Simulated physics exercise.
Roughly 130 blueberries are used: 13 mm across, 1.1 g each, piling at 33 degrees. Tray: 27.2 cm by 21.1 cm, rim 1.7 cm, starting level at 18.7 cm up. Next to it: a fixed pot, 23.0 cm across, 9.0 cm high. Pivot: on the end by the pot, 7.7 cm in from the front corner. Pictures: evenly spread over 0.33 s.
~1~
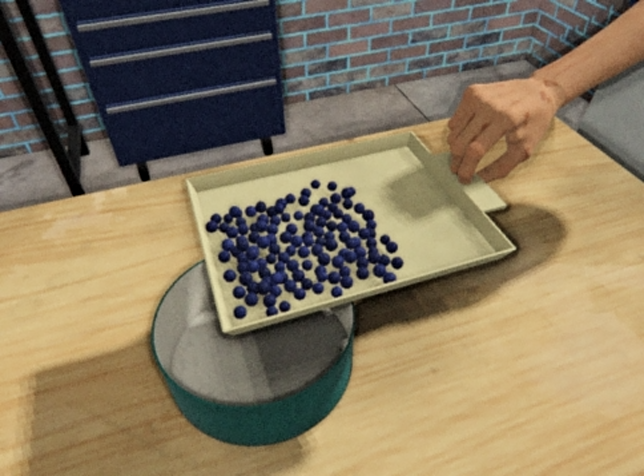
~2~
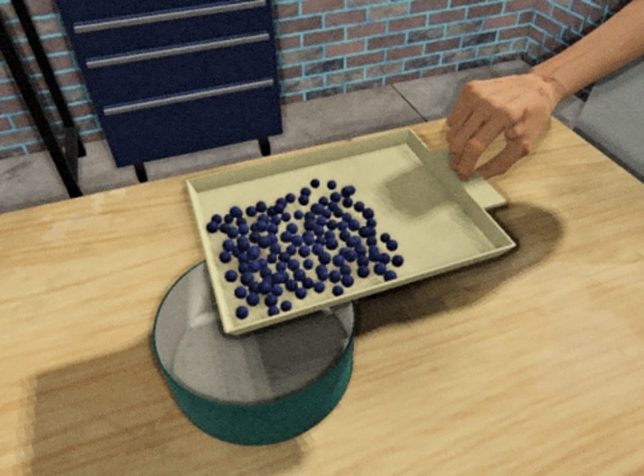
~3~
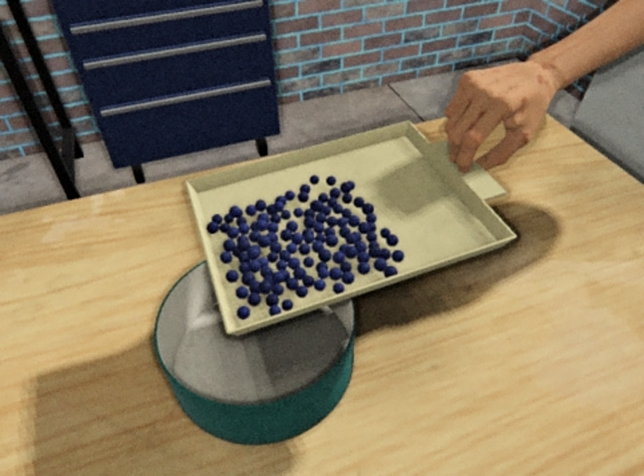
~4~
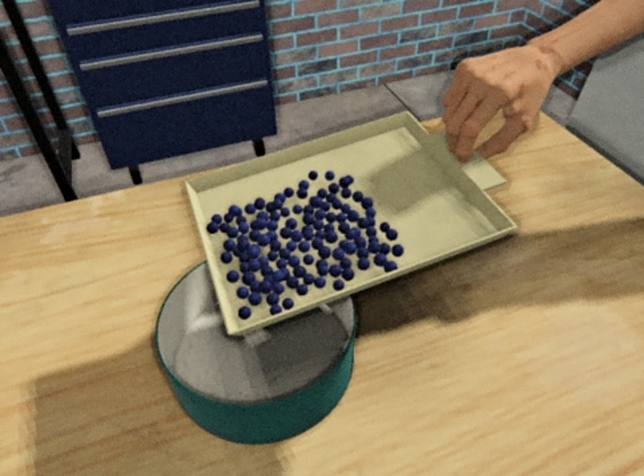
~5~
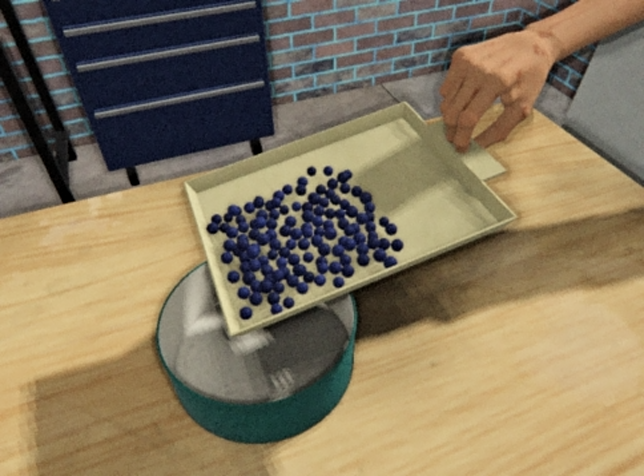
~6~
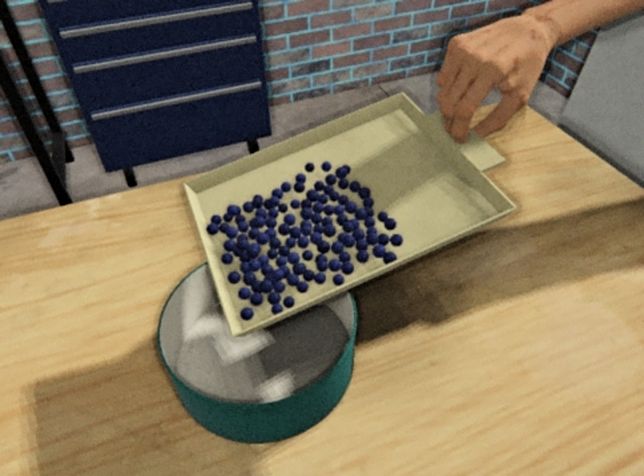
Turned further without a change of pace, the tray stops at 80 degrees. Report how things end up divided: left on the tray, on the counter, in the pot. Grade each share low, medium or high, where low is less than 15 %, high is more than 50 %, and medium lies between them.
Shares - tray: Low, counter: Medium, pot: High.
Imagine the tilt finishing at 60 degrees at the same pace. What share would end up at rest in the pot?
In that case some 25 per cent.
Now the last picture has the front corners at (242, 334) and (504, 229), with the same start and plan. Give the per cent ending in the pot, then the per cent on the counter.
Split: Pot = 75, counter = 25.
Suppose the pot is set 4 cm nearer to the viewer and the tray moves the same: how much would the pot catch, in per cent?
Estimated share: Around 85 in a hundred.
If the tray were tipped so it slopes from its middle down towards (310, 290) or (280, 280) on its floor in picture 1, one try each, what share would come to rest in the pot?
About 75 and 65 per cent.
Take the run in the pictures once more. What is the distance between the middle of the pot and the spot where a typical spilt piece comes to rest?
Roughly 22 centimetres.
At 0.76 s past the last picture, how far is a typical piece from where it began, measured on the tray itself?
By then it sits near 2 cm from where it began.
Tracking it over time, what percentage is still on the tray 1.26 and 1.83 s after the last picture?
First 95, then 10.
Then, 0.76 s after the last picture, tilt 44 degrees; the tray holds 100 %, the pot 0 %.
Then, 1.26 s after the last picture, tilt 65 degrees; the tray holds 95 %, the pot 5 %.
Then, 1.83 s after the last picture, tilt 80 degrees; the tray holds 10 %, the pot 55 %.
In the end, tray 0 %, counter 25 %, pot 75 %.
